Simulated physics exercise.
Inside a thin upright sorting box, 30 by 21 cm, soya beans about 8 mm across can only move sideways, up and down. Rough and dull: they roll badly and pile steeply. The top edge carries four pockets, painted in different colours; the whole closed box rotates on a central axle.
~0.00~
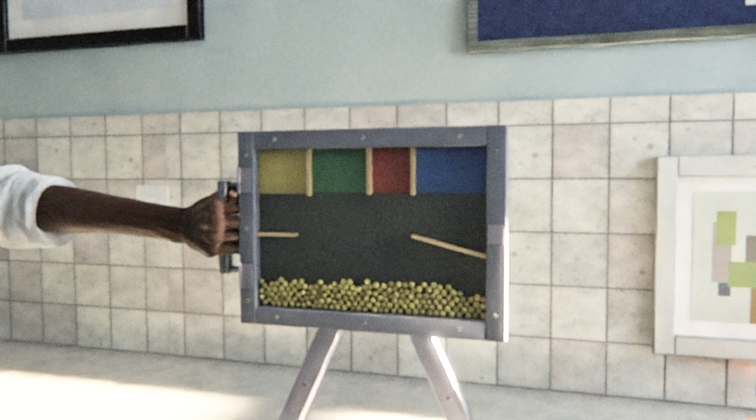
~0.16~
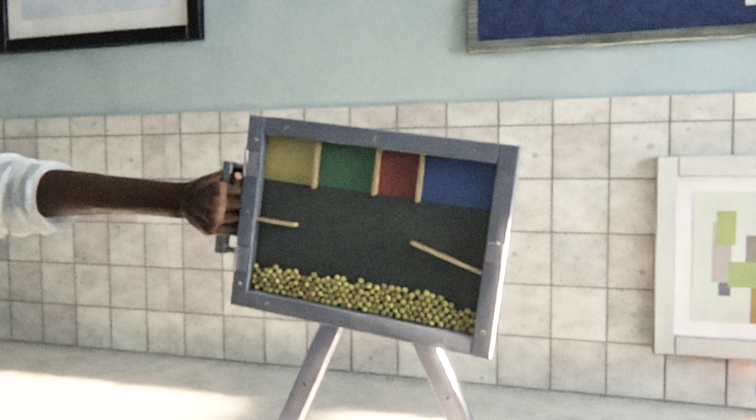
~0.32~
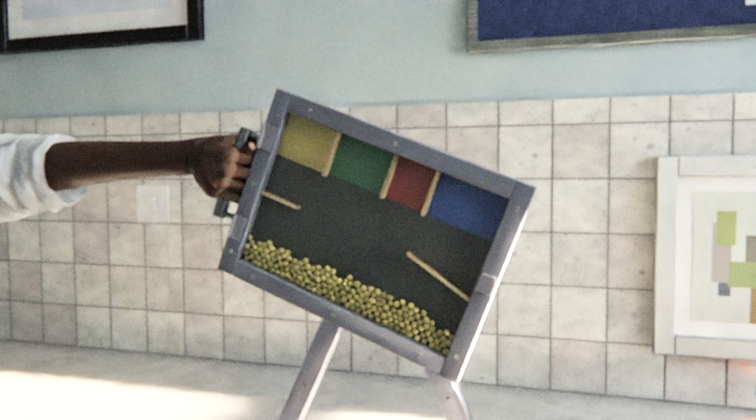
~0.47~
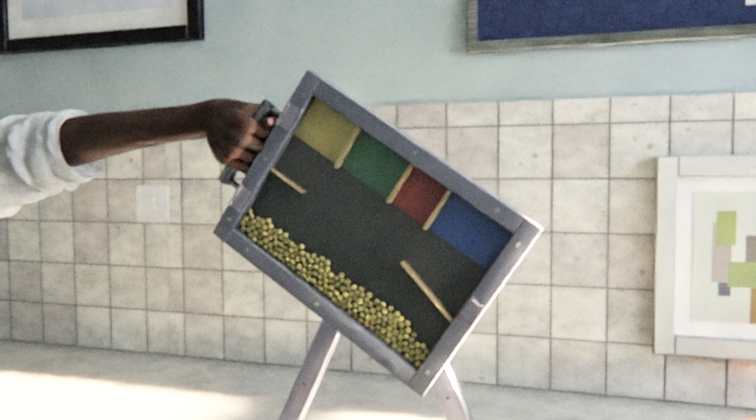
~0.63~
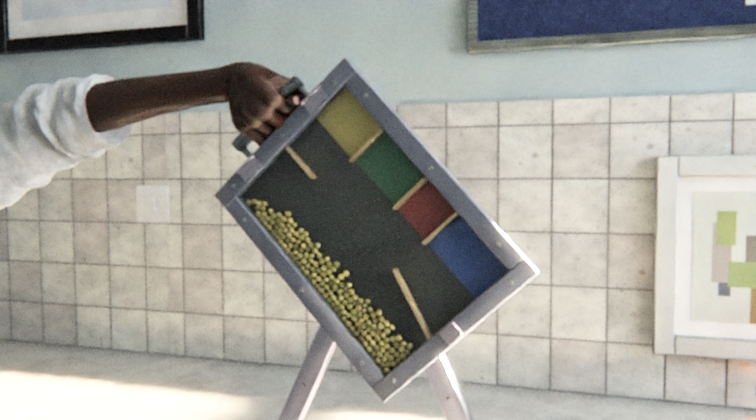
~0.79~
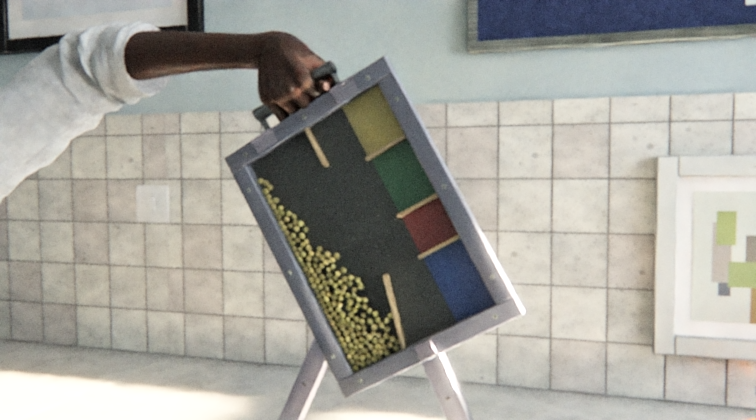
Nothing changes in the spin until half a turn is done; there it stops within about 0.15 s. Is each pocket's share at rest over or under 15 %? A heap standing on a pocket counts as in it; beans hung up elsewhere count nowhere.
Red pocket over, yellow pocket under, blue pocket over, green pocket over 15 %.
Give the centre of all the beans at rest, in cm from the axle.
About 4 cm left and 7 cm below.
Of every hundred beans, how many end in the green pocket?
Roughly 30 per cent.
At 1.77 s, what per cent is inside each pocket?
Red pocket: 10; yellow pocket: 0; blue pocket: 10; green pocket: 0.
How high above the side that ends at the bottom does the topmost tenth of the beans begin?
Roughly 6 cm.
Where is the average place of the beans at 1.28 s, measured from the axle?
Some 8 cm left and 6 cm below.
After 1.28 s it has turned 103°, the beans' middle is 8 cm left of and 6 cm below the axle; inside pockets, nothing yet.
After 2.26 s it has turned 180°, the beans' middle is 8 cm left of and level with the axle; inside pockets, red 25 %, blue 10 %.
At rest by 4.7 s, red 35 %, yellow 0 %, blue 30 %, green 30 %.
